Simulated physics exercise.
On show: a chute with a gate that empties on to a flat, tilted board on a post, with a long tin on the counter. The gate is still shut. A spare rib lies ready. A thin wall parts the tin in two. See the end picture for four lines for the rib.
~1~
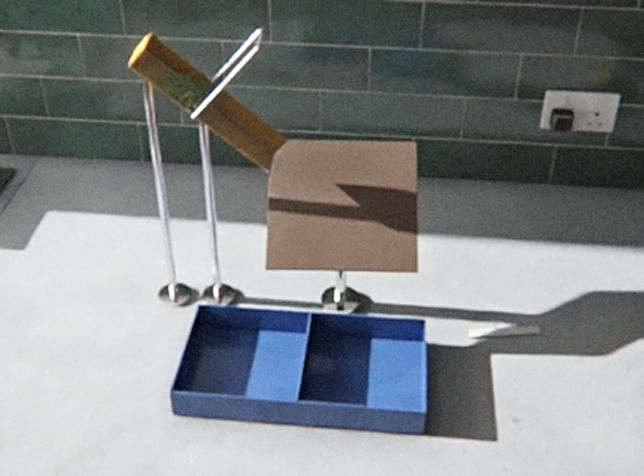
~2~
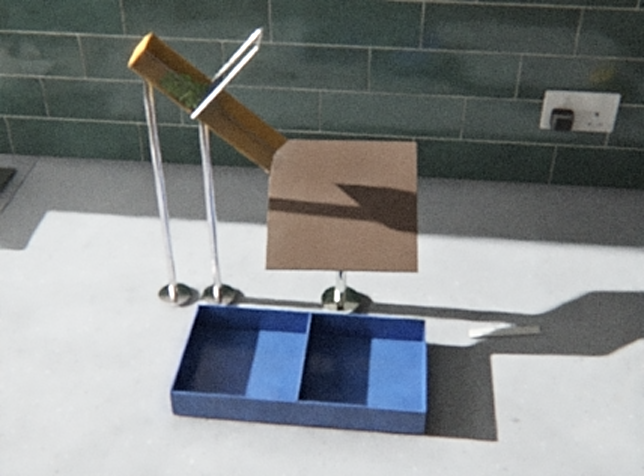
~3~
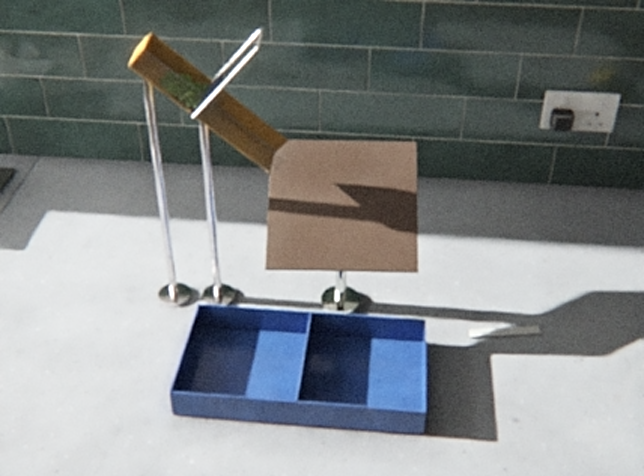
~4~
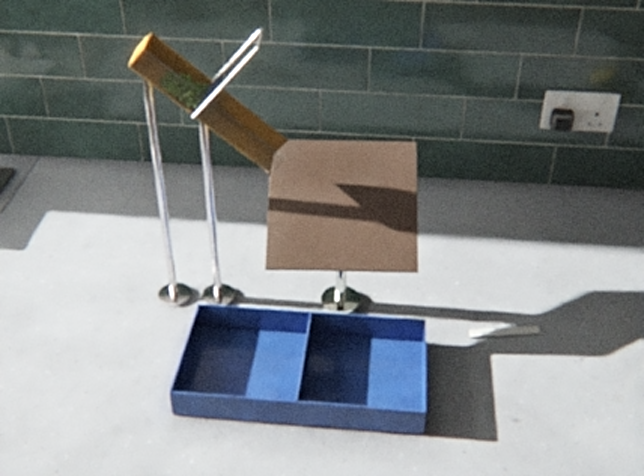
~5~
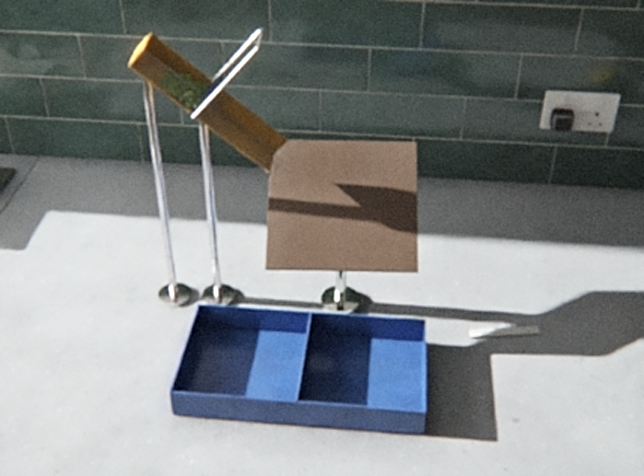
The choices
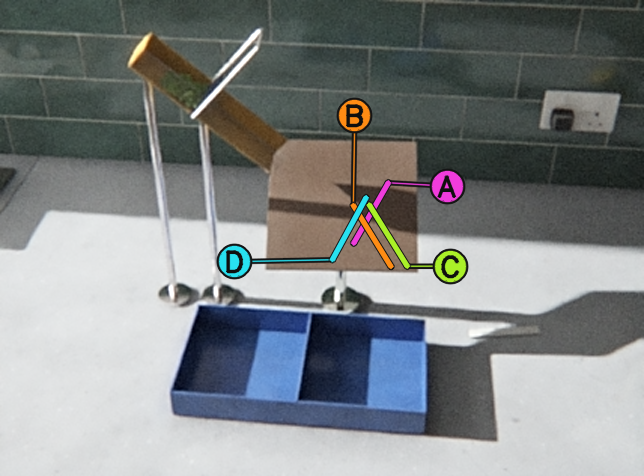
Brown square board and sloping wooden chute on metal posts standing motionless above a two-part blue tray on a sunlit counter.
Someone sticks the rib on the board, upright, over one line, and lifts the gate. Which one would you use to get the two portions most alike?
Use line D.
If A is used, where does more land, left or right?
The right half.
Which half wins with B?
Right.
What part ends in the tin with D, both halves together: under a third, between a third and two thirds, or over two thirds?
Line D gives over two thirds.
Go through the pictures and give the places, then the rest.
Load behind the gate at (186, 94), dried peas; lip of the chute at (272, 164), sloping fairly steeply, in the first frame.
Middle of the board at (343, 204), tilted fairly steeply; middle of its low edge at (341, 270); of its high edge at (344, 141), in the second frame.
Front corners of the tin at (170, 392) and (425, 411); front end of its middle wall at (296, 401); gate still shut at (216, 86), in the third frame.
Middle of the load at (186, 94); lip at (272, 164), in the fourth frame.
Middle of the load at (186, 94); lip at (272, 164), in the fifth frame.
On the marked copy, line A from (388, 182) to (353, 243); line B from (353, 205) to (390, 266); line C from (369, 204) to (407, 266); line D from (366, 197) to (332, 259).
With A, of what is caught, a small part in the left half, nearly all in the right.
With B, of what is caught, a stray few in the left half, nearly all in the right.
With C, of what is caught, a stray few in the left half, nearly all in the right.
With D, of what is caught, about half in the left half, about half in the right.
